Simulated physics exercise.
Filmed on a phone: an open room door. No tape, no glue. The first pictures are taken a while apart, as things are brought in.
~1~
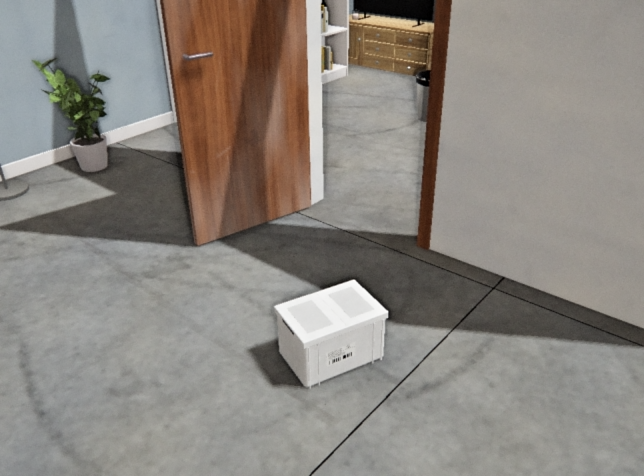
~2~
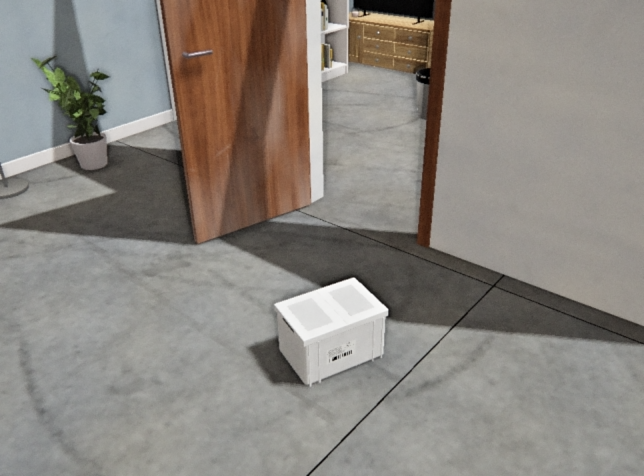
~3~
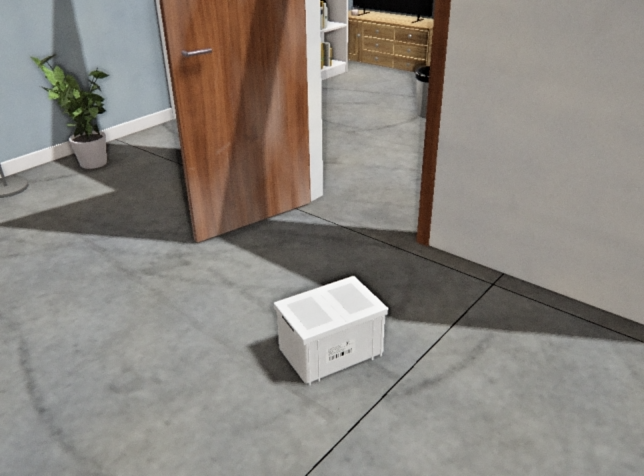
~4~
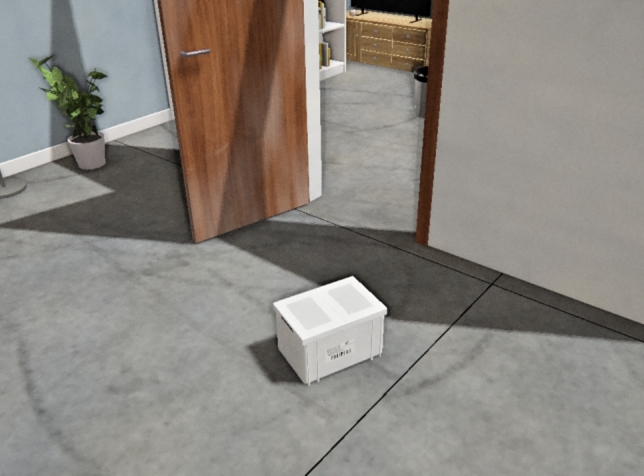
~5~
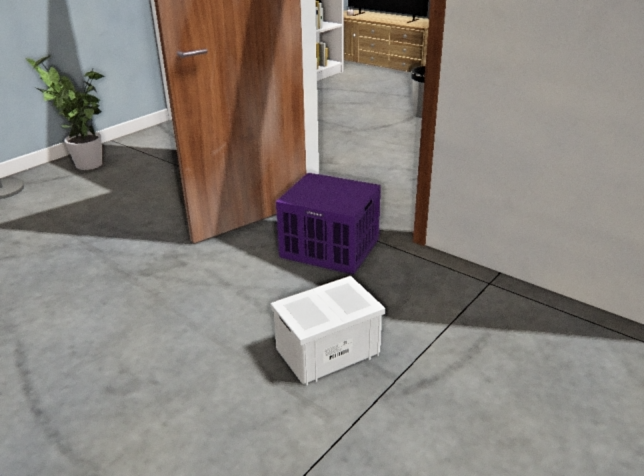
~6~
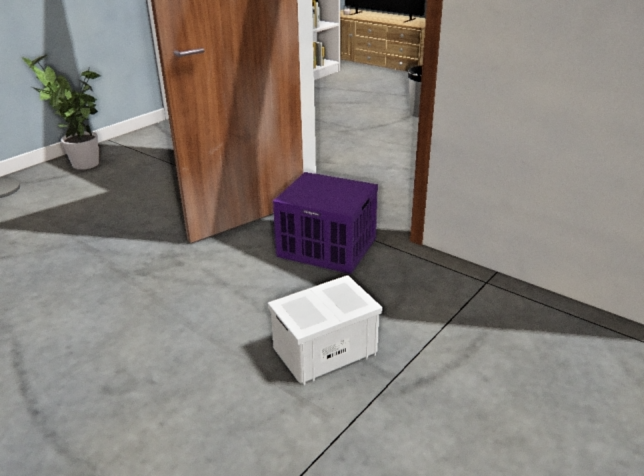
Purple crate appearing behind a white lidded tote on a grey floor beside a wide-open wooden door, everything else staying still.
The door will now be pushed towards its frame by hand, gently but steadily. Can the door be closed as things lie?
Outcome: The door stops short.
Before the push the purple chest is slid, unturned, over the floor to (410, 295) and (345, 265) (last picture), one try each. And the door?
In the first case it reaches the frame; in the second case it jams.
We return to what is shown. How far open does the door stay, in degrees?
Some 50° open.
Then, 0.70 s on from there, door 82° open.
Then, 1.10 s on from there, door 59° open; purple chest shifted a little near (335, 220).
In the end, door 52° open; both unmoved. At the end, from the last picture's camera, purple chest near (348, 220).
